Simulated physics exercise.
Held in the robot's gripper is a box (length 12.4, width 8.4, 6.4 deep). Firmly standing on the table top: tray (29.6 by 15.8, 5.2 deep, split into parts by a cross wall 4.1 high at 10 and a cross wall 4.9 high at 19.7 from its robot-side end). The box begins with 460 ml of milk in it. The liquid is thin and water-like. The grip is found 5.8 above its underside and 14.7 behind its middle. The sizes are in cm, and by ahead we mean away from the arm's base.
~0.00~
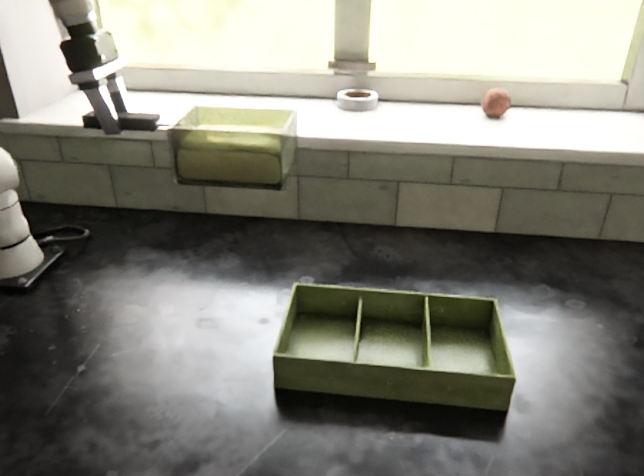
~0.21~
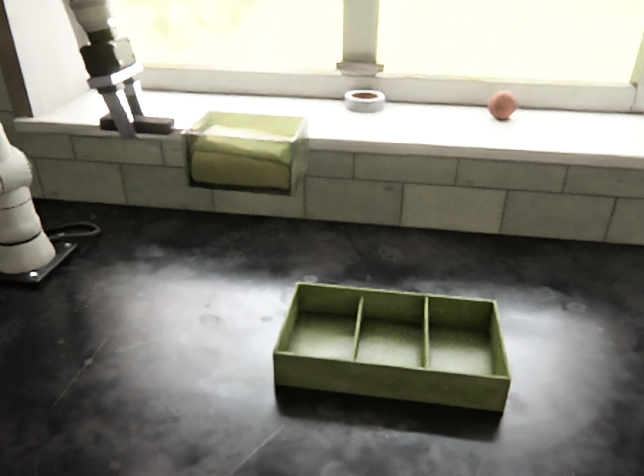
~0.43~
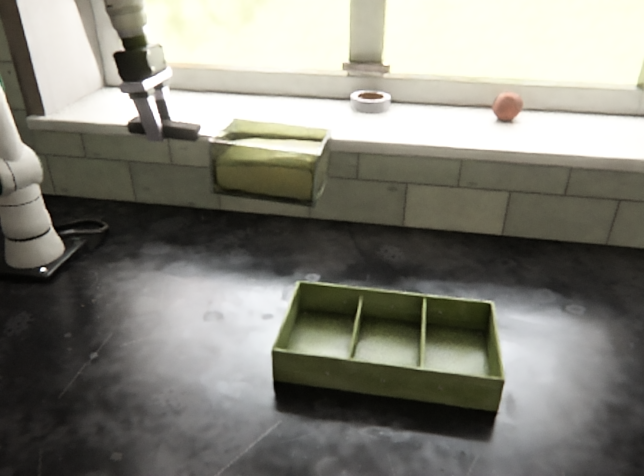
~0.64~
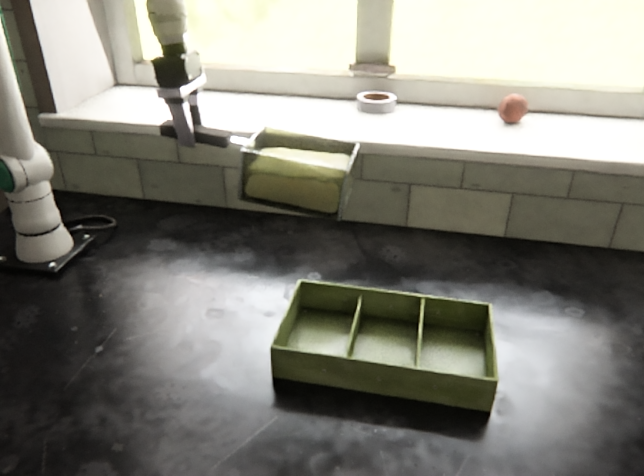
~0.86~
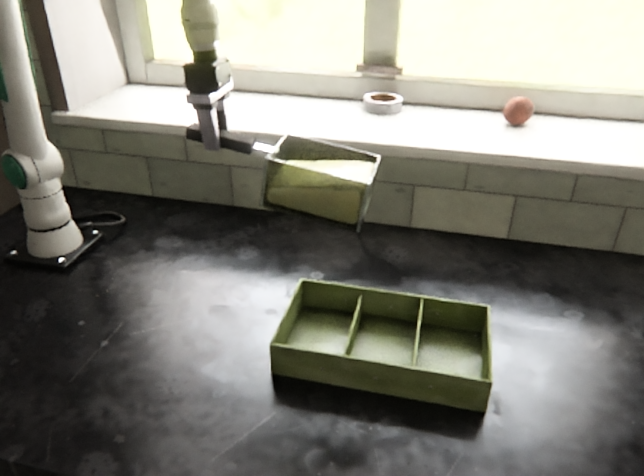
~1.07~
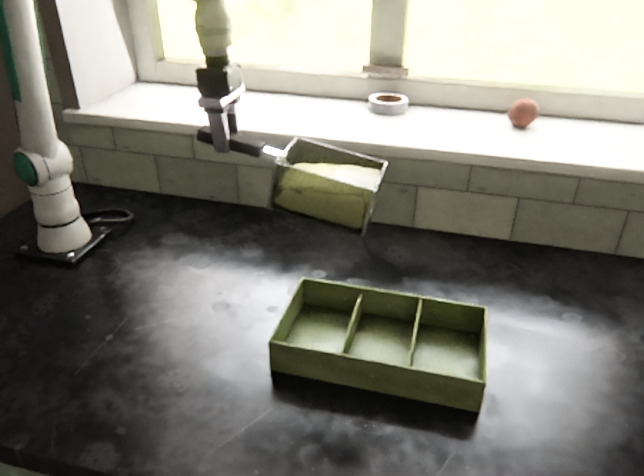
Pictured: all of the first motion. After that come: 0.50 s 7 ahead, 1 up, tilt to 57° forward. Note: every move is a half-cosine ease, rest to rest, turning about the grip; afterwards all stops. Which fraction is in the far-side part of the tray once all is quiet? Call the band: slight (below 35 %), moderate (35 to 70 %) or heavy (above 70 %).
Slight.
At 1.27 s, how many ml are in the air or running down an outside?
About 0 ml.
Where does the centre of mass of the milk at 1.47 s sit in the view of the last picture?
My best guess is about (353, 256).
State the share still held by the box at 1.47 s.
80 %.
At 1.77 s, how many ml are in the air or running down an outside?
About 40 ml.
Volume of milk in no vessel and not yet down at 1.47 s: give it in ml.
Amount outside the vessels: Near 90 ml.
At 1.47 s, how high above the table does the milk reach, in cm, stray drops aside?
Leaving out stray drops, the liquid gets up to around 20 cm.
After 1.27 s, tilted 26° forward, liquid up to 26 above the table; 455 ml in the box.
After 1.47 s, tilted 53° forward, liquid up to 20 above the table; 355 ml in the box, 15 ml in the middle part, 85 ml in the air or running down outside.
After 1.77 s, tilted 57° forward, liquid up to 57 above the table; 190 ml in the box, 185 ml in the middle part, 30 ml in the far-side part, 10 ml in the robot-side part, 40 ml in the air or running down outside.
After 2.57 s, tilted 57° forward, liquid up to 30 above the table; 230 ml in the middle part, 135 ml in the box, 35 ml in the far-side part, 35 ml on the table or floor, 20 ml in the robot-side part.
In the end, 235 ml in the middle part, 135 ml in the box, 35 ml on the table or floor, 35 ml in the far-side part, 20 ml in the robot-side part. That is 7 % in the far-side part of the tray.
